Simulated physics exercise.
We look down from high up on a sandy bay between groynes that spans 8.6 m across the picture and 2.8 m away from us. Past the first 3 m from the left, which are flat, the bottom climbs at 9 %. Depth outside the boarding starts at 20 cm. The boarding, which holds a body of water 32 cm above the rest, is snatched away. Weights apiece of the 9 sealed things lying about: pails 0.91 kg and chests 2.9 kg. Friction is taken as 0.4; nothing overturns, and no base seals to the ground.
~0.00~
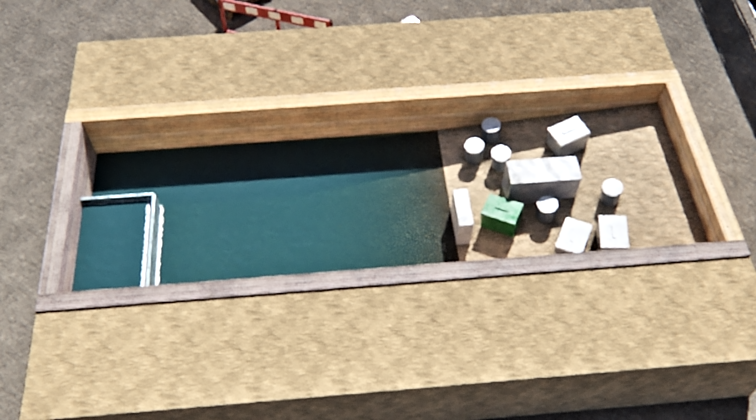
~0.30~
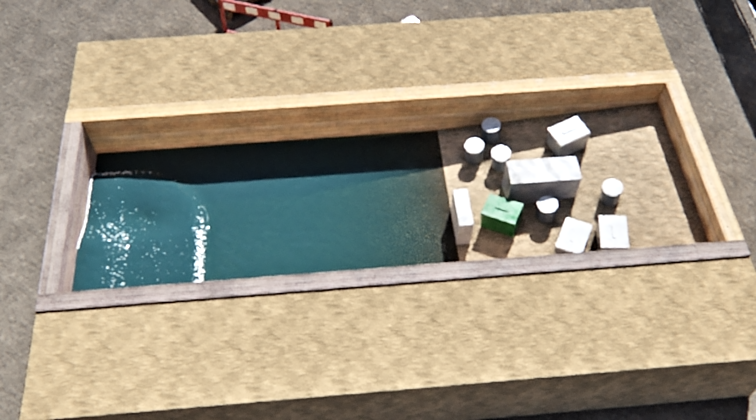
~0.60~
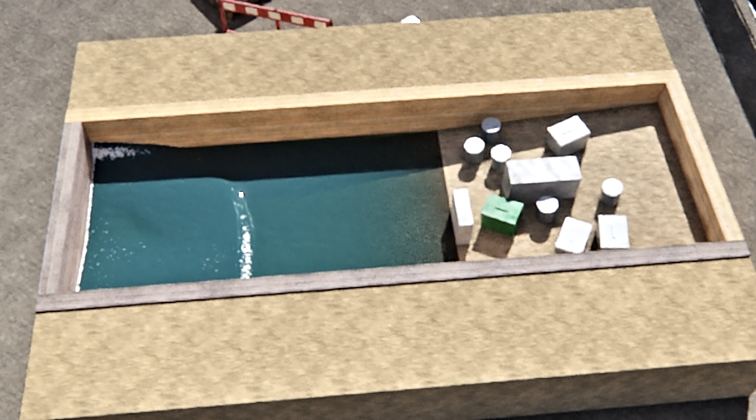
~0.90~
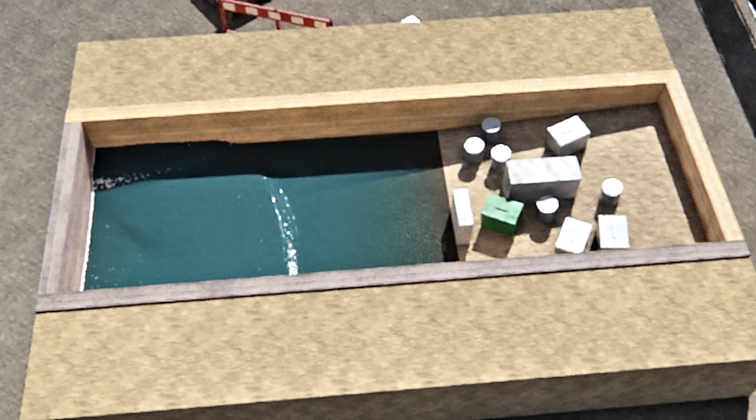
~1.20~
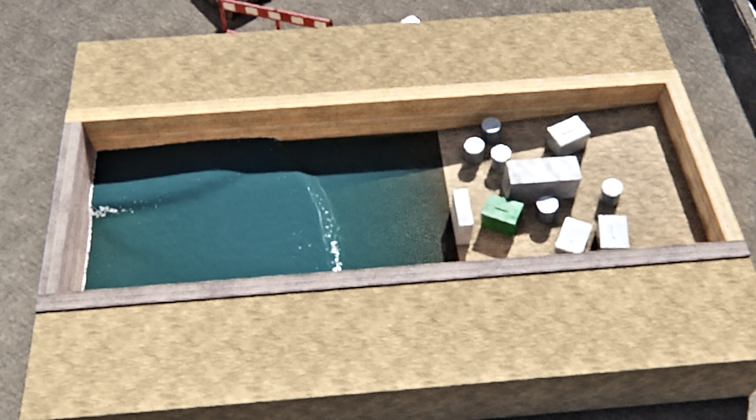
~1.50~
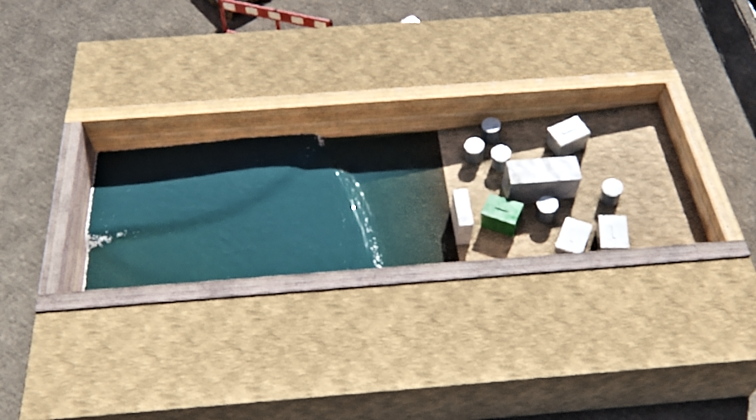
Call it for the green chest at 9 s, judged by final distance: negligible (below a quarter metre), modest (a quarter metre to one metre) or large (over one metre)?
Large.
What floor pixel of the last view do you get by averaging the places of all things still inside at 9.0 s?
Mean position: Approximately (510, 197).
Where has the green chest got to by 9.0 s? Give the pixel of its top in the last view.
Near (358, 162).
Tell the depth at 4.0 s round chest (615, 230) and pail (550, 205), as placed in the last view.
Depths: Near 0 cm, then near 1 cm.
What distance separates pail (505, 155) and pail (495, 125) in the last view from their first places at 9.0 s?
The first is 150 cm from its start, the second 200 cm.
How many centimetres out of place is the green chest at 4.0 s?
Roughly 10 centimetres by that point.
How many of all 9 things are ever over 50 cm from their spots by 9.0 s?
The count comes to 6.
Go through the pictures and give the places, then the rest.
The first frame shows the green chest at (504, 209) rests on the ground; 14.4 m2 under water; 0 of 9 have shifted.
The second frame shows the green chest at (504, 209) rests on the ground; 14.4 m2 under water; 0 of 9 have shifted.
The third frame shows the green chest at (504, 209) rests on the ground; water covers 14.4 m2; 0 of 9 have shifted.
The fourth frame shows the green chest at (504, 209), on the bottom; water covers 14.4 m2; 0 of 9 have shifted.
The fifth frame shows the green chest at (504, 209) rests on the ground; 14.4 m2 under water; 0 of 9 have shifted.
The sixth frame shows the green chest at (504, 209) rests on the ground; water covers 14.4 m2; 0 of 9 have shifted.
After 2.1 s the green chest is near (504, 209), 0.0 m from its start, aground; 0 afloat.
After 4.0 s the green chest is near (500, 205), 0.1 m from its start, afloat; 2 afloat.
After 6.3 s the green chest is near (484, 185), 0.5 m from its start, afloat; 4 afloat.
After 9.0 s the green chest is near (358, 162), 2.2 m from its start, afloat; 3 afloat.
